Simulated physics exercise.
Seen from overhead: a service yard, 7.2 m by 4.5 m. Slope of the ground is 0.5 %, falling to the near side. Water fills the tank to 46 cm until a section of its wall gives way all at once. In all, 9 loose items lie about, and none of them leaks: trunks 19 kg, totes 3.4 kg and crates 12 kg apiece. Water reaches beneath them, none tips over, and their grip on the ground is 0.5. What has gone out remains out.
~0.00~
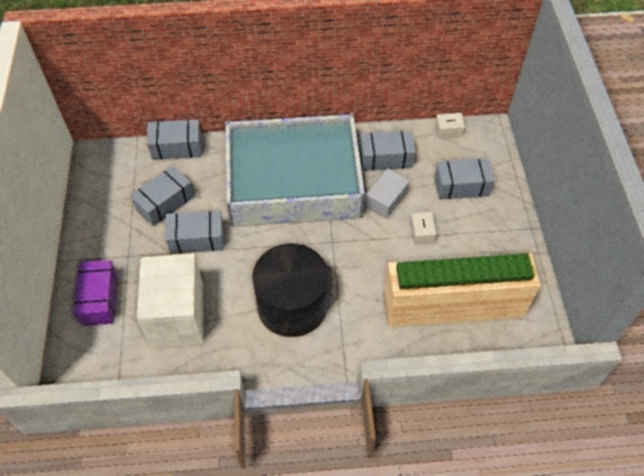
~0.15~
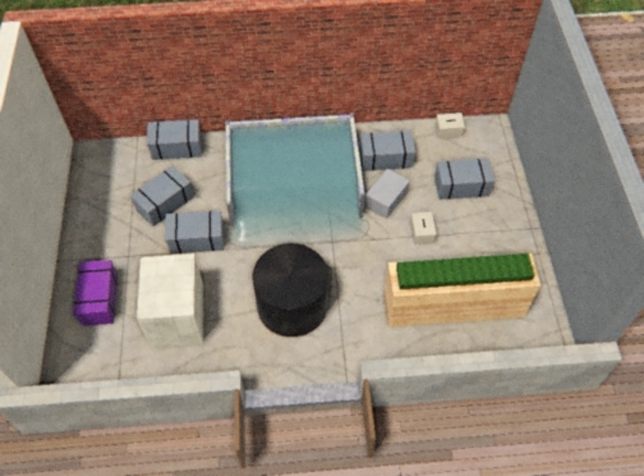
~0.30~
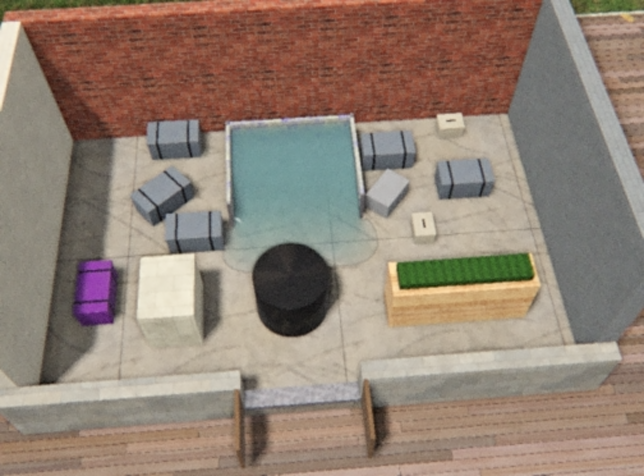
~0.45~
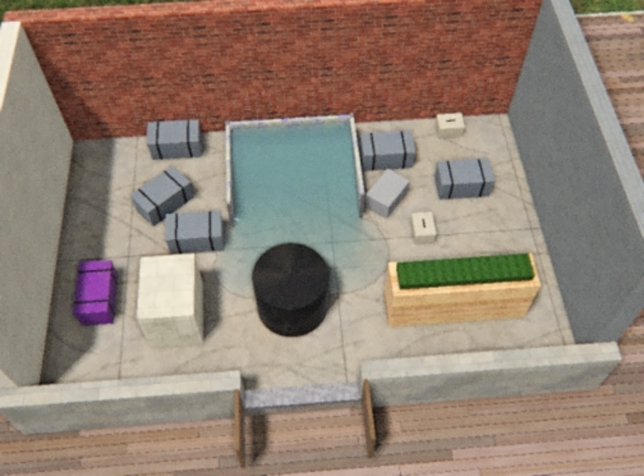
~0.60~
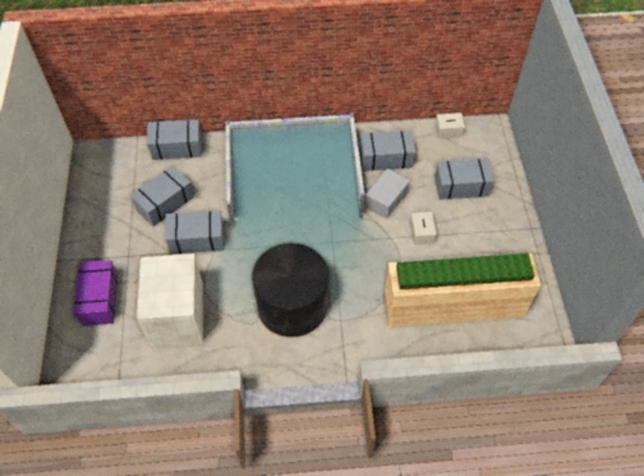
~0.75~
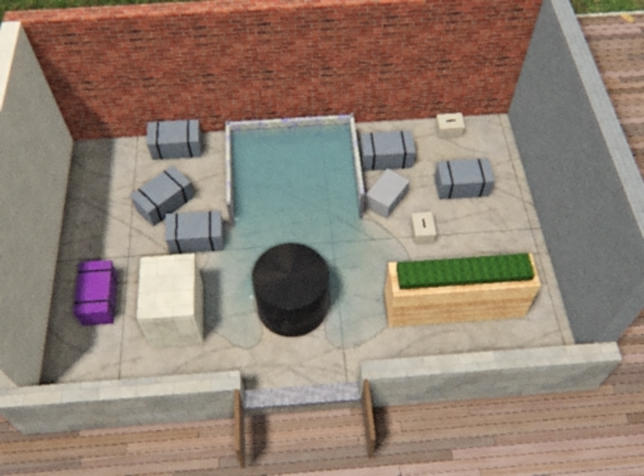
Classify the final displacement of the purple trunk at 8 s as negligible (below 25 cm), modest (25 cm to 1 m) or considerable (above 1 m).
Negligible.
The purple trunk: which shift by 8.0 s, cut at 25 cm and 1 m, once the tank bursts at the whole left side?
Outcome for the purple trunk: It is borne far off.
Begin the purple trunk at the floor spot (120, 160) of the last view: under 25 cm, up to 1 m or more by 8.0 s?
From that spot, it remains nearly still.
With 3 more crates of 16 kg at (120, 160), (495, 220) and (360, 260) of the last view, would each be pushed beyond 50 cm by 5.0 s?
In turn: Less, past it, over.
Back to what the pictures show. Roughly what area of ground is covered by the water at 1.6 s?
My estimate is roughly 10.5 m2.
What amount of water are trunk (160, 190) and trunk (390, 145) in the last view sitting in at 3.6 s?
First roughly 0 cm, second roughly 0 cm.
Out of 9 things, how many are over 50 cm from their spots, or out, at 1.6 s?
Count: 0.
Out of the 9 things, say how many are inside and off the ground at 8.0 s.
The count is 2.
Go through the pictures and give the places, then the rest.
The purple trunk at (93, 286) rests on the ground; 2.8 m2 under water; 0 of 9 have shifted, in the first frame.
The purple trunk at (93, 286), on the bottom; 3.6 m2 under water; 0 of 9 have shifted, in the second frame.
The purple trunk at (93, 286) rests on the ground; water covers 4.6 m2; 0 of 9 have shifted, in the third frame.
The purple trunk at (93, 286), on the bottom; water covers 5.5 m2; 0 of 9 have shifted, in the fourth frame.
The purple trunk at (93, 286), on the bottom; 6.3 m2 under water; 0 of 9 have shifted, in the fifth frame.
The purple trunk at (93, 286), on the bottom; water covers 7.2 m2; 0 of 9 have shifted, in the sixth frame.
After 1.6 s the purple trunk is near (93, 286), 0.0 m from its start, aground; 0 of 9 are out; 0 afloat.
After 3.6 s the purple trunk is near (78, 289), 0.2 m from its start, aground; 0 of 9 are out; 0 afloat.
After 5.6 s the purple trunk is near (88, 290), 0.1 m from its start, aground; 0 of 9 are out; 0 afloat.
After 8.0 s the purple trunk is near (98, 285), 0.1 m from its start, aground; 0 of 9 are out; 2 afloat.
